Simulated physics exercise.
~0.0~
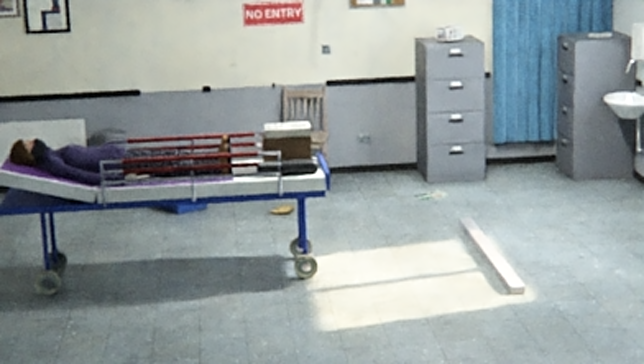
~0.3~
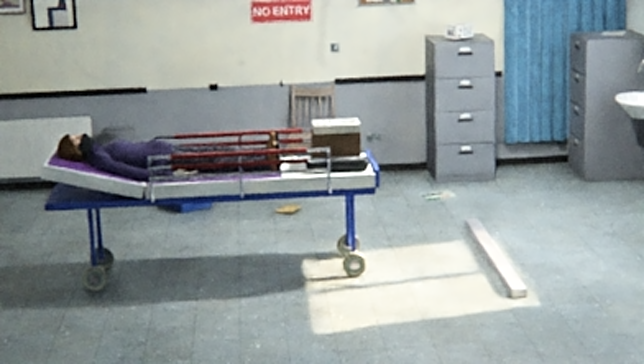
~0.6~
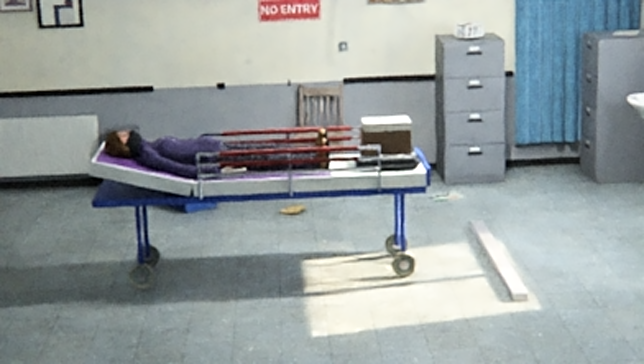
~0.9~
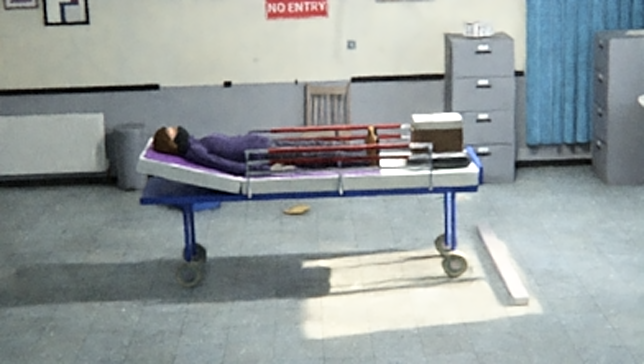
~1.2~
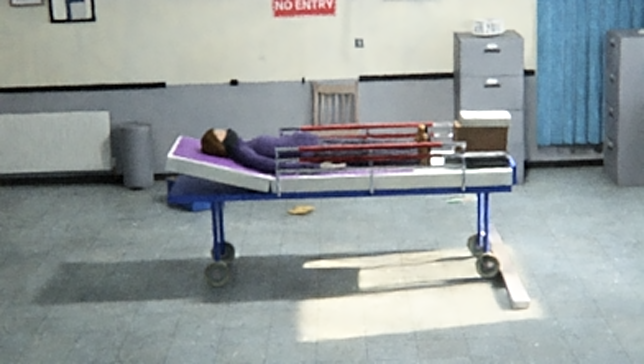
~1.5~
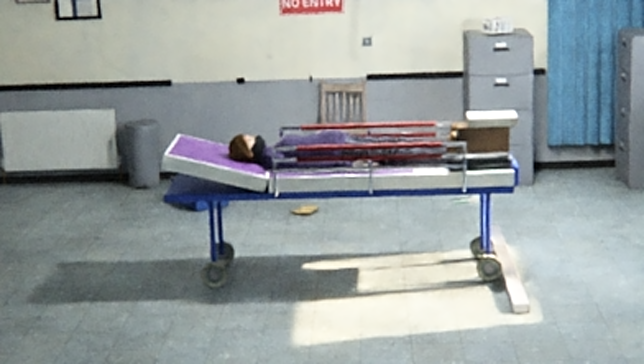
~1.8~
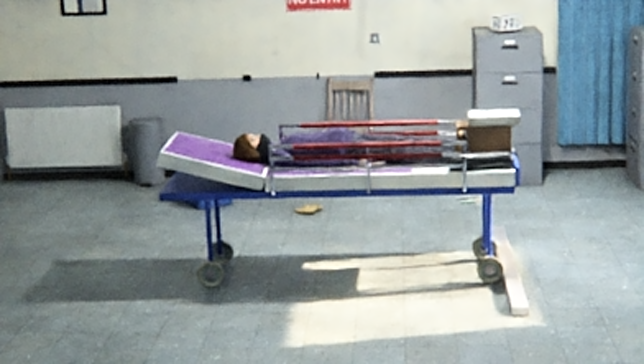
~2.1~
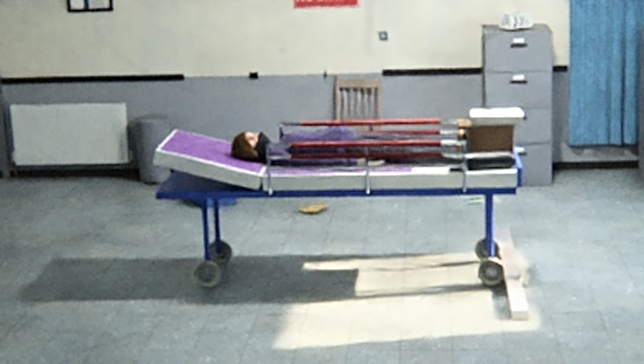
Person lying limp on a blue trolley rolling right, sliding towards the foot as it stops at a sill, kit staying aboard.
